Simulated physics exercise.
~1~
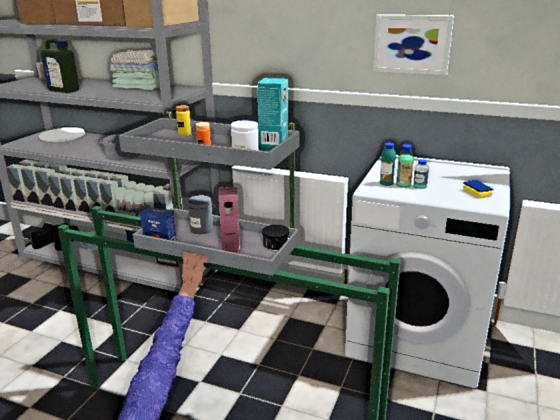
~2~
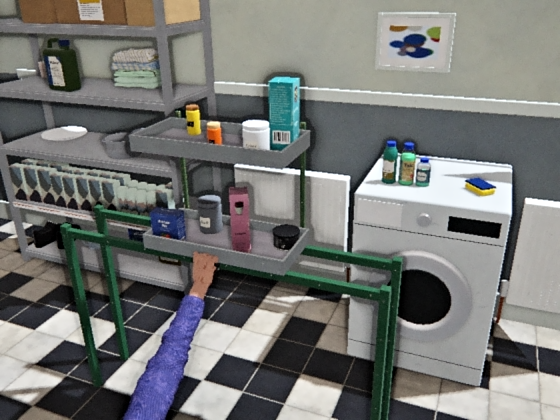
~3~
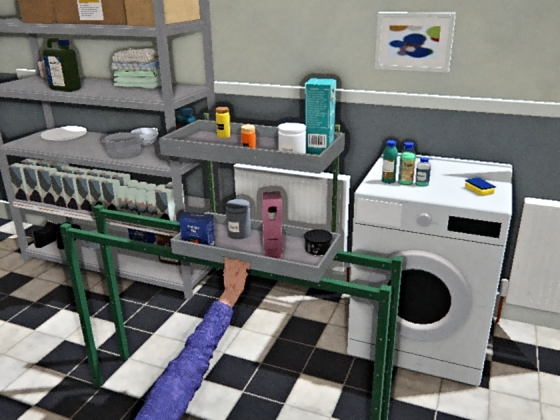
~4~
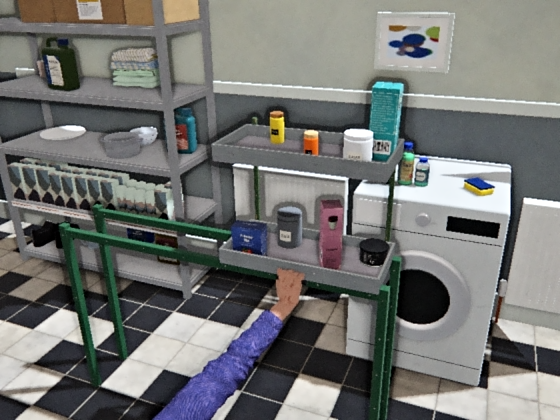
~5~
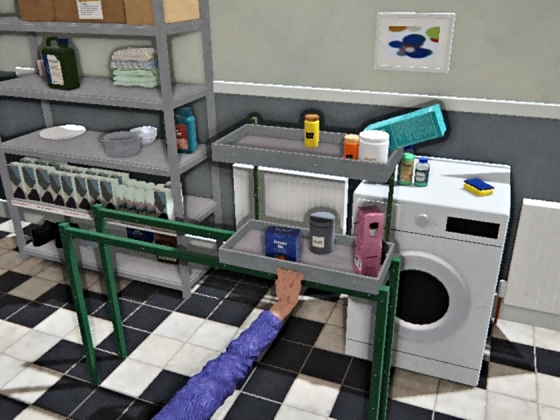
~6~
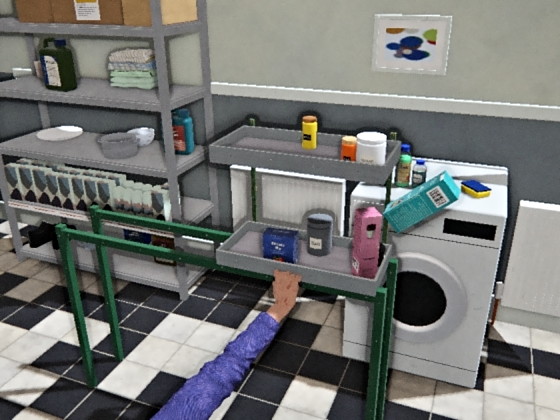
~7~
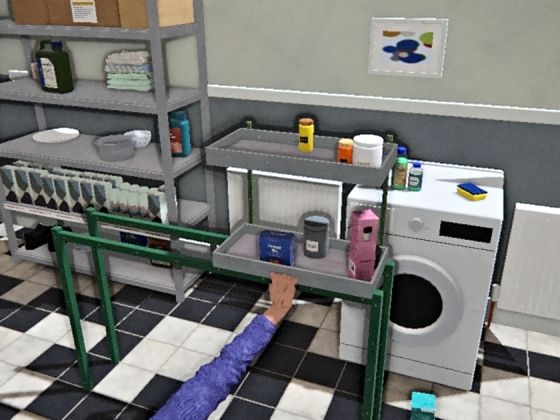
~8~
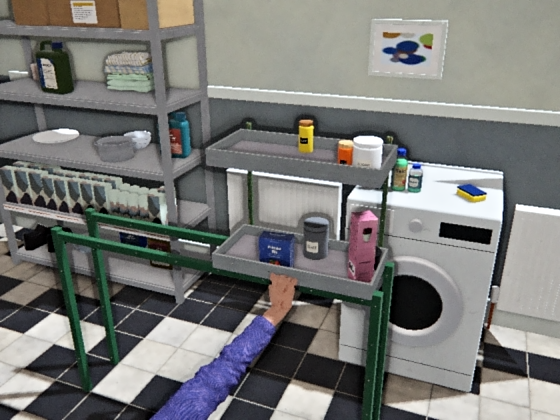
Hand sliding a two-level rack tray right until it stops, toiletries shifting and a turquoise carton toppling off beside a washing machine.
